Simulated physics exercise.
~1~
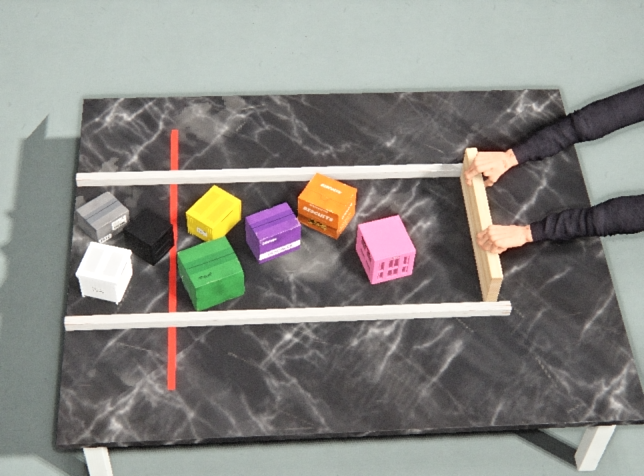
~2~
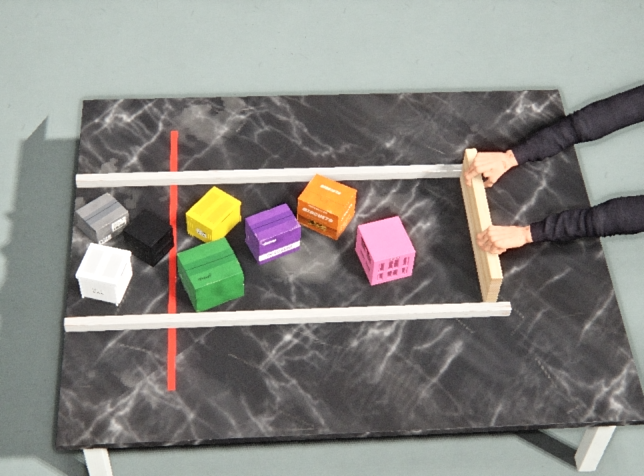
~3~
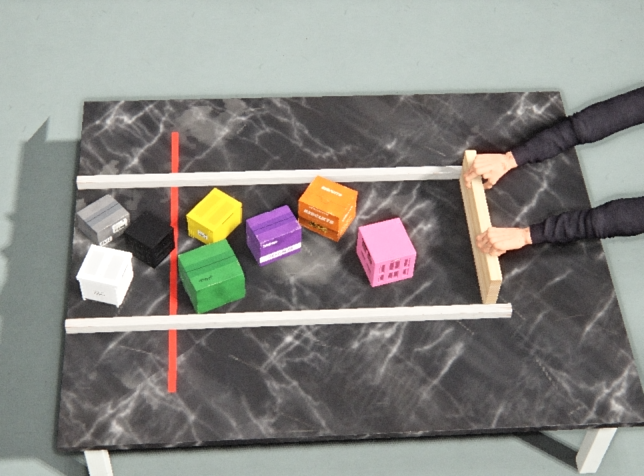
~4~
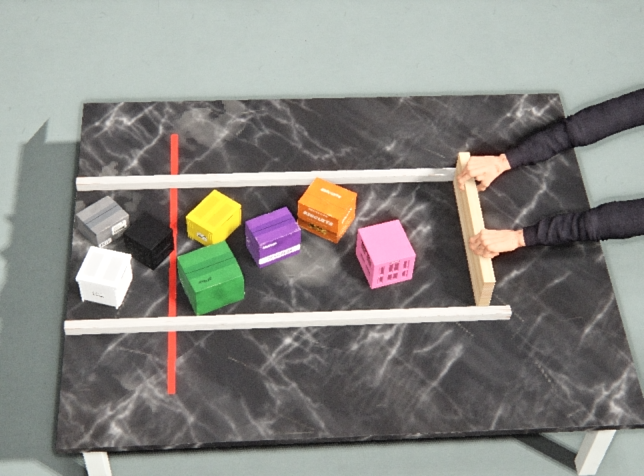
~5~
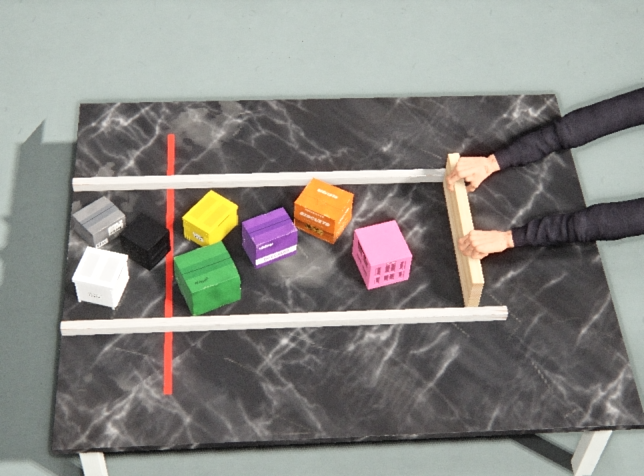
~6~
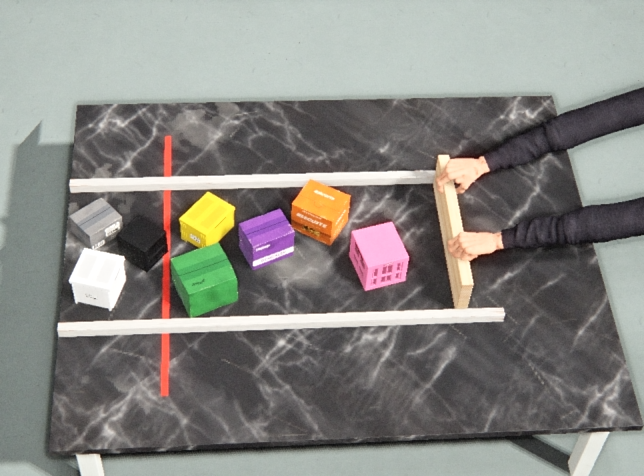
A wooden plank, held by two hands, slid a short way left between two white rails on a dark table, while the eight colourful boxes ahead of it stayed put around the red line.
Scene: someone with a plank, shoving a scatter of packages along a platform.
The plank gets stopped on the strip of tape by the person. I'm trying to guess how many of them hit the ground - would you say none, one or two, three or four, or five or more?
I would say three or four.
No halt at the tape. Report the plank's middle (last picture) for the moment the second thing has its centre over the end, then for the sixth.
At the first moment about (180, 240), at the next about (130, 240).
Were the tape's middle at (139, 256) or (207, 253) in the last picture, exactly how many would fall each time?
In order, the counts are 3 and 0.
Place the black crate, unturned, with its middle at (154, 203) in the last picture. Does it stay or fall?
In this case the black crate does not drop.
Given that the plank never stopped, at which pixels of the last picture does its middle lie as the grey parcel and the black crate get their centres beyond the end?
Middle: Roughly (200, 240); roughly (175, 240).
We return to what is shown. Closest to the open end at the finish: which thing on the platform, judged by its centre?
That one's the yellow tote.
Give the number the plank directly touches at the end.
That would be 2 of them.
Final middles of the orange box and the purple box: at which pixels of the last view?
You'll see the orange box at (139, 222), with the purple box at (94, 251).
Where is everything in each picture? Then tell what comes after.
The first picture shows grey parcel (104, 218); white tote (106, 273); black crate (149, 237); plank (480, 225); tape (173, 248).
The second picture shows white tote (105, 275); plank (480, 225).
The third picture shows black crate (150, 240); purple box (274, 236).
The fourth picture shows grey parcel (103, 222); yellow tote (214, 221).
The fifth picture shows white tote (102, 278); green parcel (207, 279).
The sixth picture shows grey parcel (97, 224); white tote (99, 280); black crate (143, 243); plank (452, 232); tape (166, 255).
A little later, none off yet; grey parcel at rest near (97, 224); white tote at rest near (99, 280); black crate at rest near (143, 243).
Next, none off yet; grey parcel at rest near (97, 224); white tote at rest near (99, 280); black crate at rest near (142, 243).
When it is over, the number that fall off is three or four; down, black crate, white tote and grey parcel.
